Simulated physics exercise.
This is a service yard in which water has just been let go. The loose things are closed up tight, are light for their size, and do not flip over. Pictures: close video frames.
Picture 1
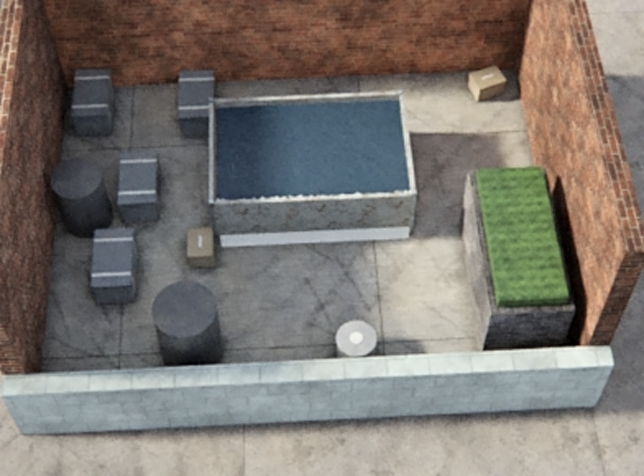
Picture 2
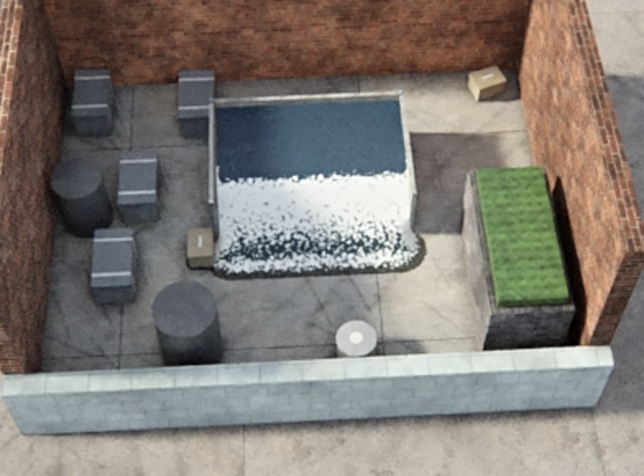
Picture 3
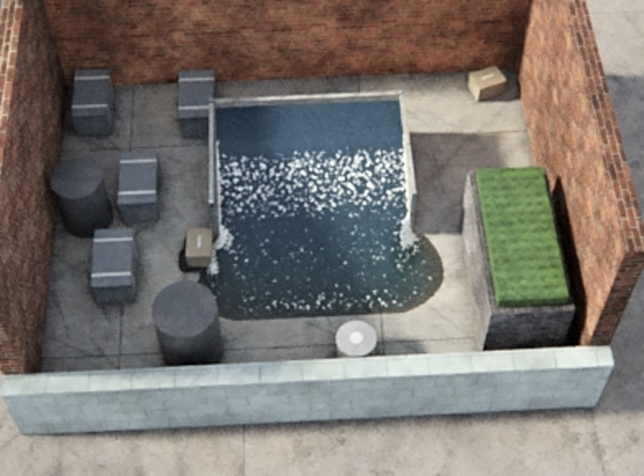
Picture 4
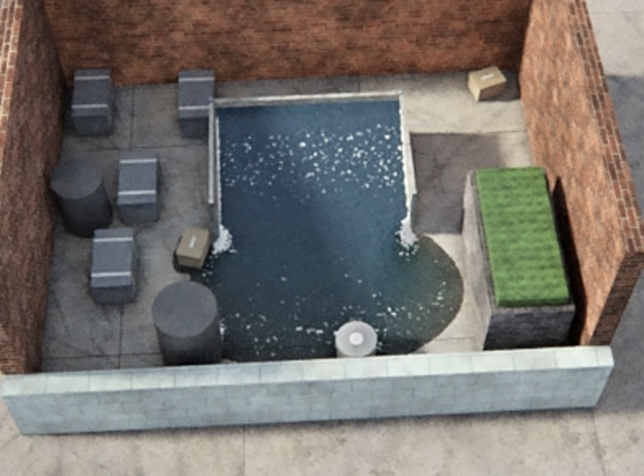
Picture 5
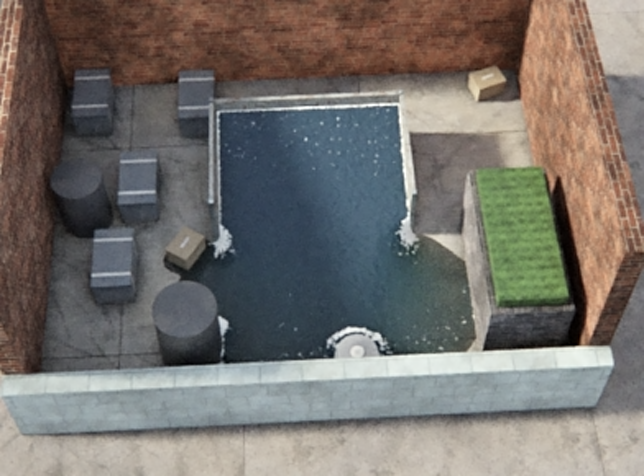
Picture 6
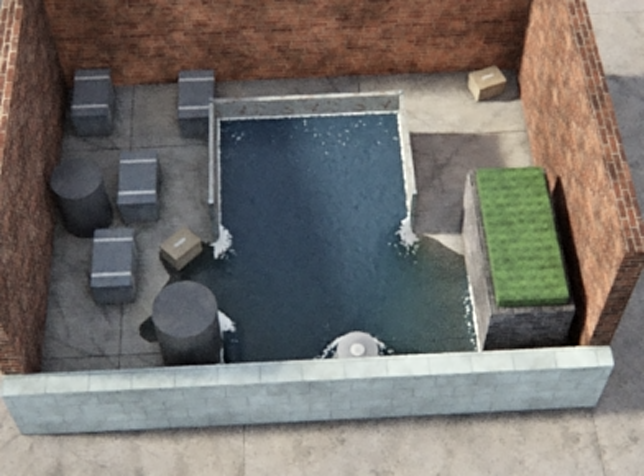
A large raised tank of dark blue water stands in a concrete yard with brick walls and a low pale front wall, seen from above by a still camera. Grey boxes and dark cylinders stand at left, a round pale tub near the front, small tan boxes, and a grass-topped block at right. Water pours forward, foaming, spreads around the tub to the front wall and block, and nudges the nearer tan box slightly left, turning it.
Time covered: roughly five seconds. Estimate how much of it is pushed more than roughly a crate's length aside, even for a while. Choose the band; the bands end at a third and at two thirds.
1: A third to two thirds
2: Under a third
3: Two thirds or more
1, A third to two thirds.
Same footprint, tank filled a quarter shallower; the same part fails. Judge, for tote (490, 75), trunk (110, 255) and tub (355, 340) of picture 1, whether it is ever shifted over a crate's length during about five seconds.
Order as given: Not past it; not past it; displaced that much.
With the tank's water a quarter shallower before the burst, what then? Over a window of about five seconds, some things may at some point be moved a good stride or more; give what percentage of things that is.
About 30 %.
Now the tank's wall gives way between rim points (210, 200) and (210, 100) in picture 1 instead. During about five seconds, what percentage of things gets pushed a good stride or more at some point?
About 100 per cent.
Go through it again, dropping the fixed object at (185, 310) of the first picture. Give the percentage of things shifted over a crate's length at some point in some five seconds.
Around 40%.
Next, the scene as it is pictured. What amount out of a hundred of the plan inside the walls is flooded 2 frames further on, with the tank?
Wet share: Around 40 %.
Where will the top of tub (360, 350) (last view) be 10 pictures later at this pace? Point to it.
It should be at roughly (427, 280).
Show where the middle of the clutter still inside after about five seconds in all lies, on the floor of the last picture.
What remains is centred near (252, 131).
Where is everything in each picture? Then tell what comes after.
A tote at (200, 242), on the bottom; a tub at (356, 338) rests on the ground; 0 of 7 have shifted, in the first frame.
A tote at (200, 242) rests on the ground; a tub at (356, 338), on the bottom; 0 of 7 have shifted, in the second frame.
A tote at (199, 242) rests on the ground; a tub at (356, 338) rests on the ground; 0 of 7 have shifted, in the third frame.
A tote at (193, 243), on the bottom, close to its start; a tub at (356, 339) rests on the ground; 1 of 7 have shifted, in the fourth frame.
A tote at (185, 243) rests on the ground, close to its start; a tub at (357, 352) rests on the ground, close to its start; 2 of 7 have shifted, in the fifth frame.
A tote at (180, 243) rests on the ground, close to its start; a tub at (358, 350), on the bottom, close to its start; 2 of 7 have shifted, in the sixth frame.
A moment on, 0 of 7 are well off their spots; 1 afloat.
Next, 1 of 7 are well off their spots; 1 afloat.
Later, 2 of 7 are well off their spots; 2 afloat.
In the end, 3 of 7 are well off their spots, and 3 have been at some point; 6 afloat.
